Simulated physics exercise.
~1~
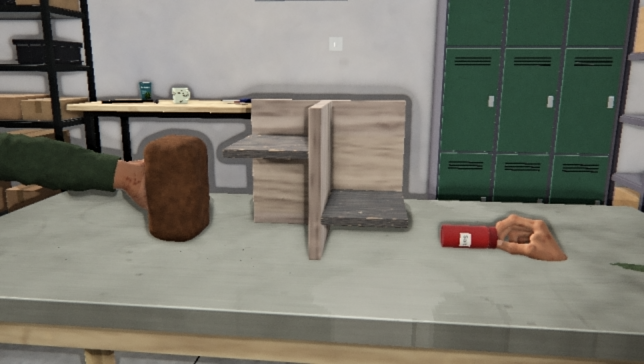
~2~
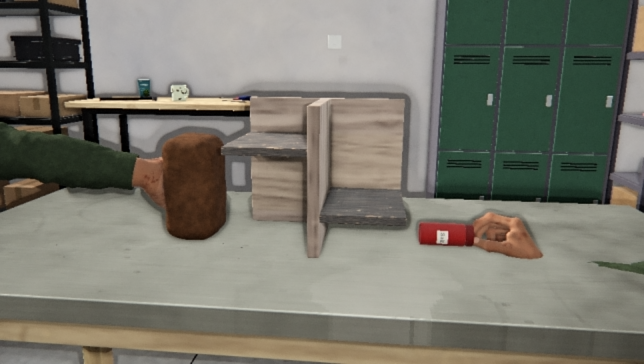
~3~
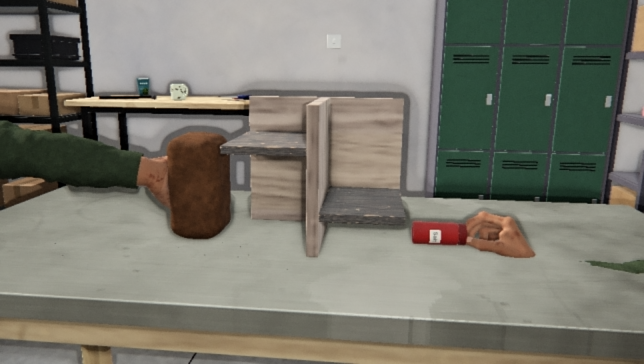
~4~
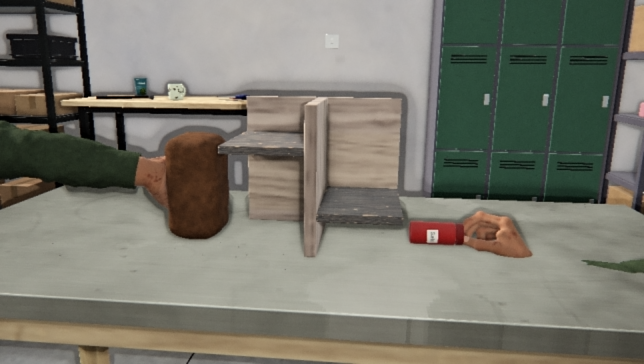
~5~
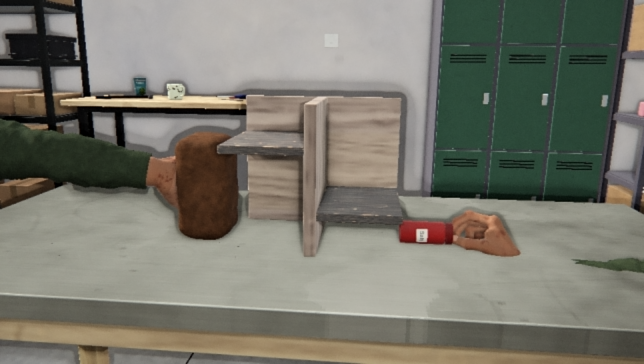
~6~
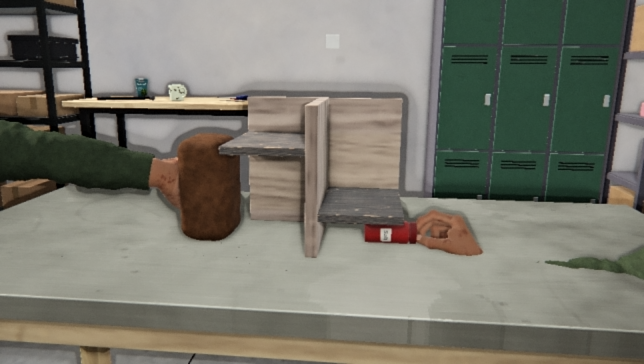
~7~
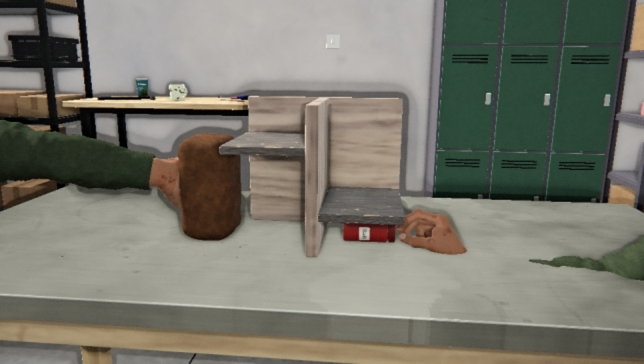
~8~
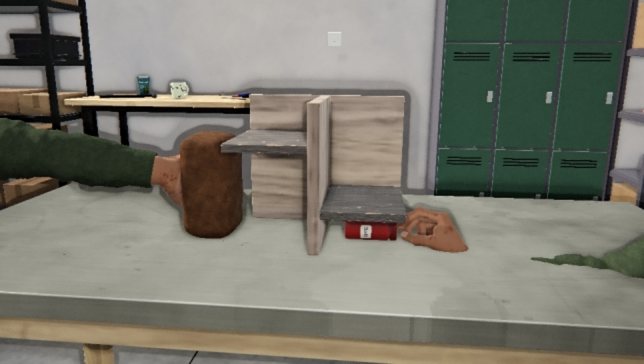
At the start, a hand on the left holds an upright brown loaf and a hand on the right holds a red shaker on its side, with a low wood-and-grey shelf between them on a table. The left hand pushes the loaf rightward while the right hand pushes the shaker leftward. Both come up to the openings beneath the shelf's two grey boards. The shaker slides in under the right board, but the loaf, too tall, stops at the left one. The clip ends with the shaker resting underneath and the loaf still outside, both hands beside them.
